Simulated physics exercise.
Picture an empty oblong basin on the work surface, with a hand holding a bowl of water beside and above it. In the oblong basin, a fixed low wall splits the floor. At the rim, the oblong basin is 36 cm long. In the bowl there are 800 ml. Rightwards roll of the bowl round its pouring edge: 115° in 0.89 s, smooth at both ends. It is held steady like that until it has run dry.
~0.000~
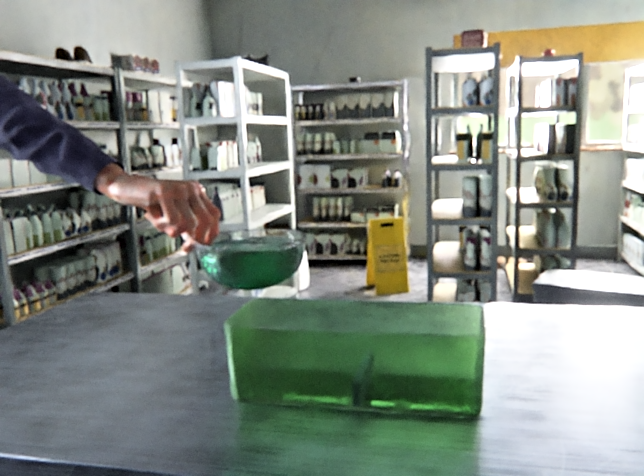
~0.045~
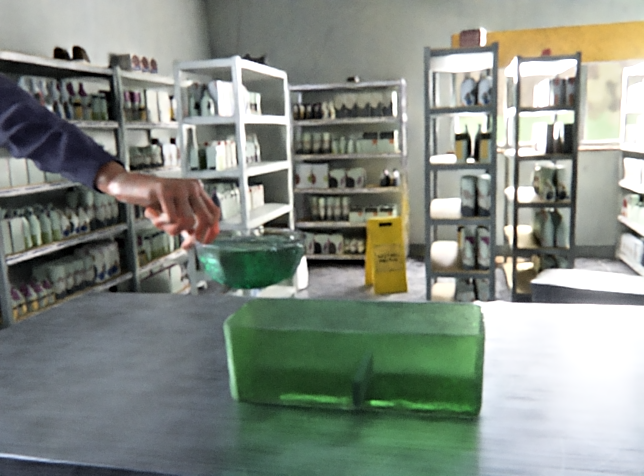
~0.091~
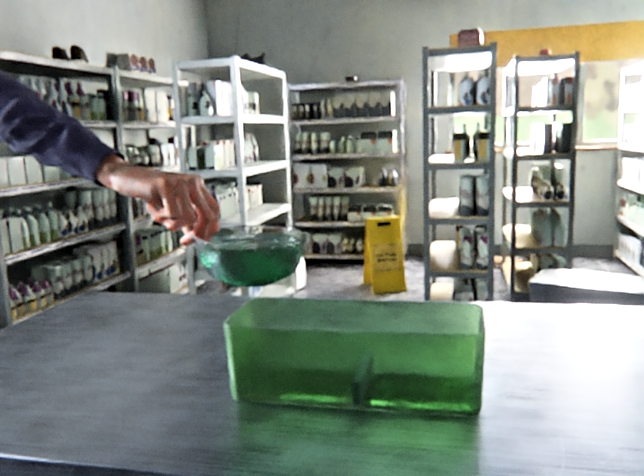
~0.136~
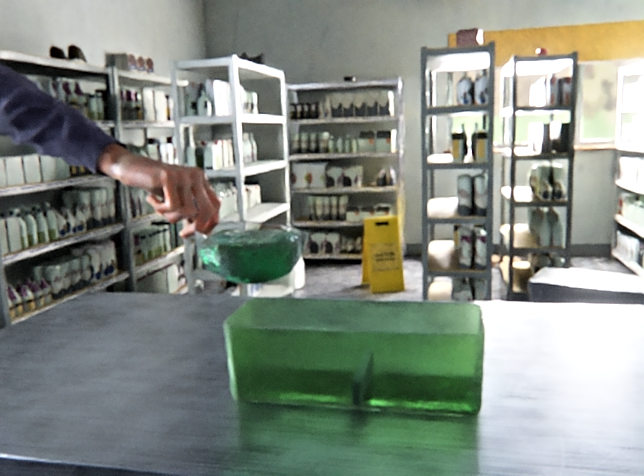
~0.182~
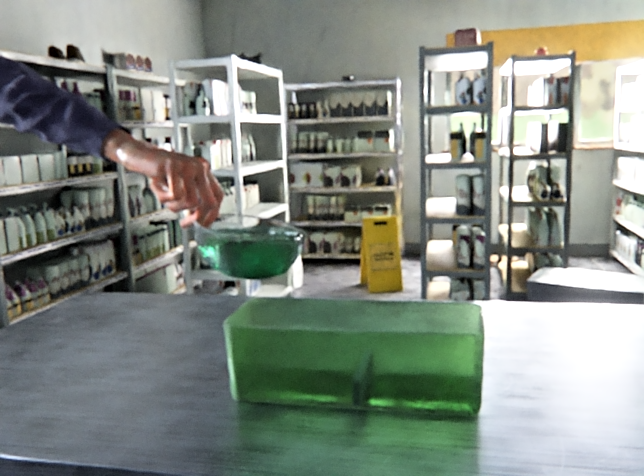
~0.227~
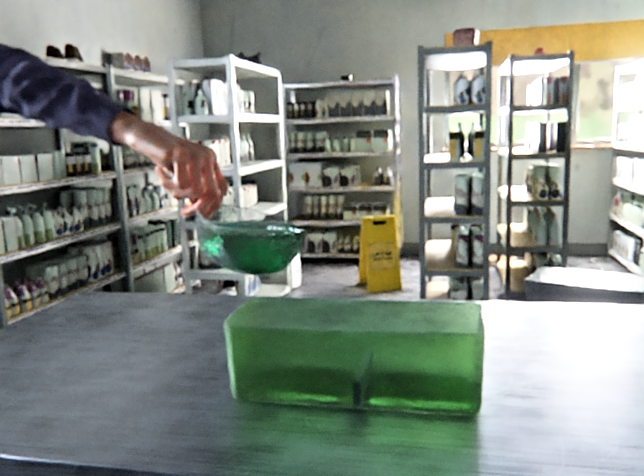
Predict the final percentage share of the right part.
Right part: About 72 %.
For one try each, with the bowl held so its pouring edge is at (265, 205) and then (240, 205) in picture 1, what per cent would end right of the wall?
The first try gives around 50 percent, the second around 20 percent.
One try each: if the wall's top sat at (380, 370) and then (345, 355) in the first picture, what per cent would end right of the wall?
50 per cent first, 90 per cent second.
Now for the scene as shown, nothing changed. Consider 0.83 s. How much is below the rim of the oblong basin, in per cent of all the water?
About 92 %.
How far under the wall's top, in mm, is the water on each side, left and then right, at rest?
Some 26 mm on the left and 8 mm on the right.
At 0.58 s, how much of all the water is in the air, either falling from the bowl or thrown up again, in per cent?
52 %.
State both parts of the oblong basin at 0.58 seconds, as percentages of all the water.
6 left and 12 right, roughly.
By 0.58 s the tilt is 83° and 29 per cent is still to pour, 6 is left of the wall and 12 right of it.
By 0.83 s the tilt is 114° and 0 per cent is still to pour, 17 is left of the wall and 76 right of it.
By 1.10 s the tilt is 115° and 0 per cent is still to pour, 22 is left of the wall and 76 right of it.
By 1.39 s the tilt is 115° and 0 per cent is still to pour, 26 is left of the wall and 72 right of it.
At rest 26 per cent lies left of the wall, 72 right of it and 2 outside.
